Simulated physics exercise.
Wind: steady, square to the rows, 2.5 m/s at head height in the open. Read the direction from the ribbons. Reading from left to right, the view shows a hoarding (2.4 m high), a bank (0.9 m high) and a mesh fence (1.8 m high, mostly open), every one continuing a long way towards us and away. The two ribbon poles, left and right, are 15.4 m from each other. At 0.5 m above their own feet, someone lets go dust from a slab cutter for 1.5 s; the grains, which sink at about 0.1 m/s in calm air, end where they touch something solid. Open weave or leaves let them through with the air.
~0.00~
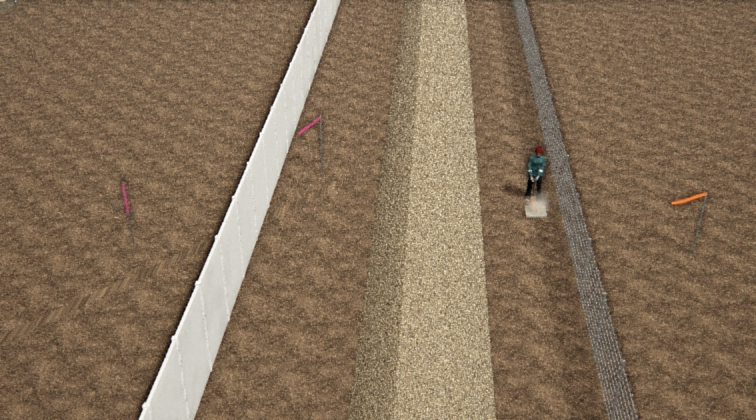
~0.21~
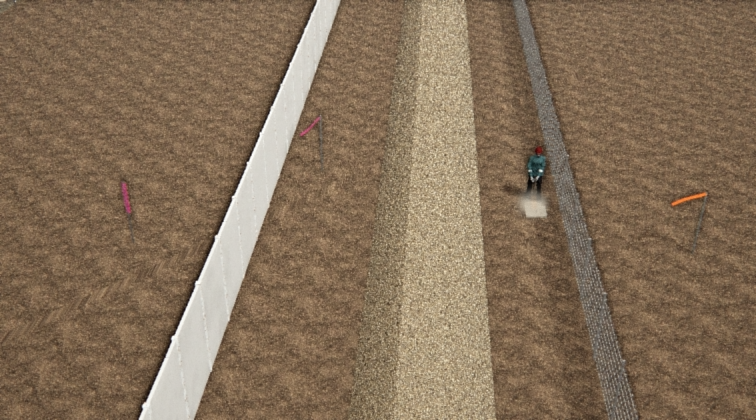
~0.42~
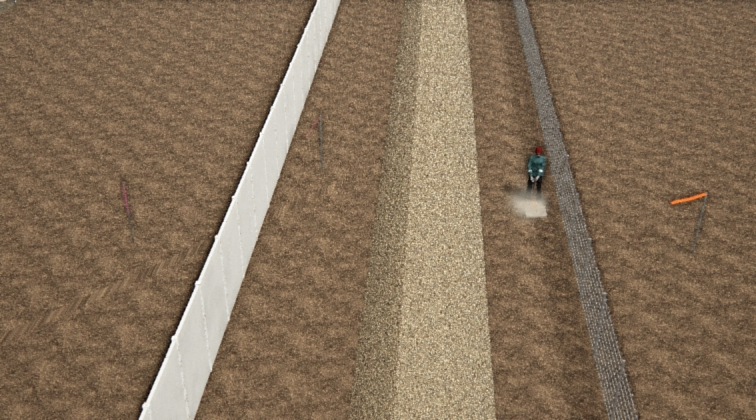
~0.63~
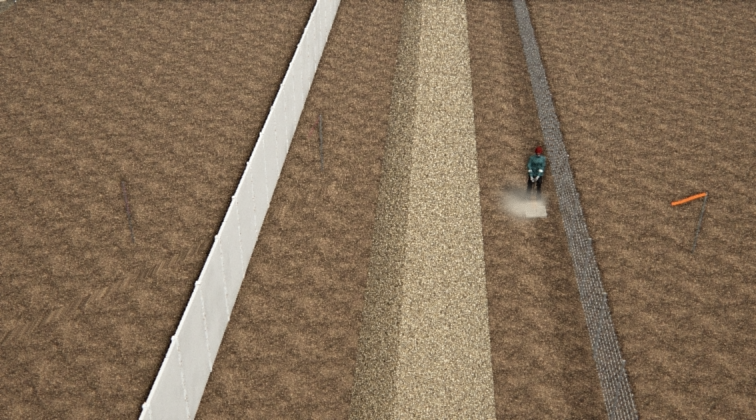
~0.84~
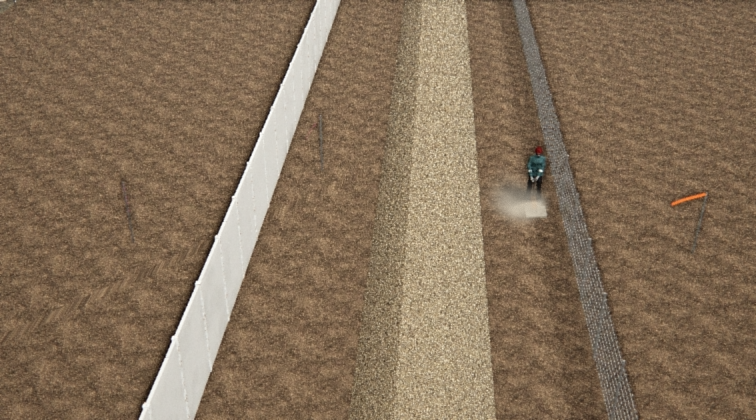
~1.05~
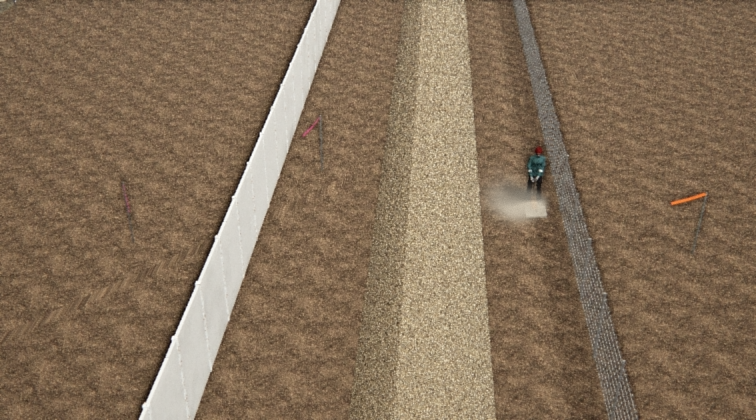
A person in a teal top and red headgear stands over a pale block on brown ground, seen from high above, just left of a grey mesh fence. A long white barrier runs on the left, a pale gravelly strip lies between, and thin poles carry reddish and orange ribbons. Pale dust spreads leftward from the block, the reddish ribbons fade and faintly reappear, and the view stays still.
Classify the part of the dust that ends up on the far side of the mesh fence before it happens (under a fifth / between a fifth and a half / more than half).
The share is not even a fifth.
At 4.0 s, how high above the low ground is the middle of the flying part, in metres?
Roughly 1.4 m up.
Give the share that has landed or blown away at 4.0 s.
My guess would be close to 25 percent.
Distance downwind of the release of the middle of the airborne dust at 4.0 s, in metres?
About 3.5 m.
After 2.5 s, 93 % is in the air or yet to come; 0 % is beyond the mesh fence; the middle of what still flies is 0.8 m above the low ground, near (484, 193).
After 4.0 s, 77 % is in the air or yet to come; 0 % is beyond the mesh fence; the middle of what still flies is 1.4 m above the low ground, near (423, 170).
After 8.0 s, 62 % is in the air or yet to come; 0 % is beyond the mesh fence; the middle of what still flies is 3.3 m above the low ground, near (166, 102).
After 20.0 s, 29 % is in the air or yet to come; 0 % is beyond the mesh fence.
After 45.0 s, 3 % is in the air or yet to come; 0 % is beyond the mesh fence.
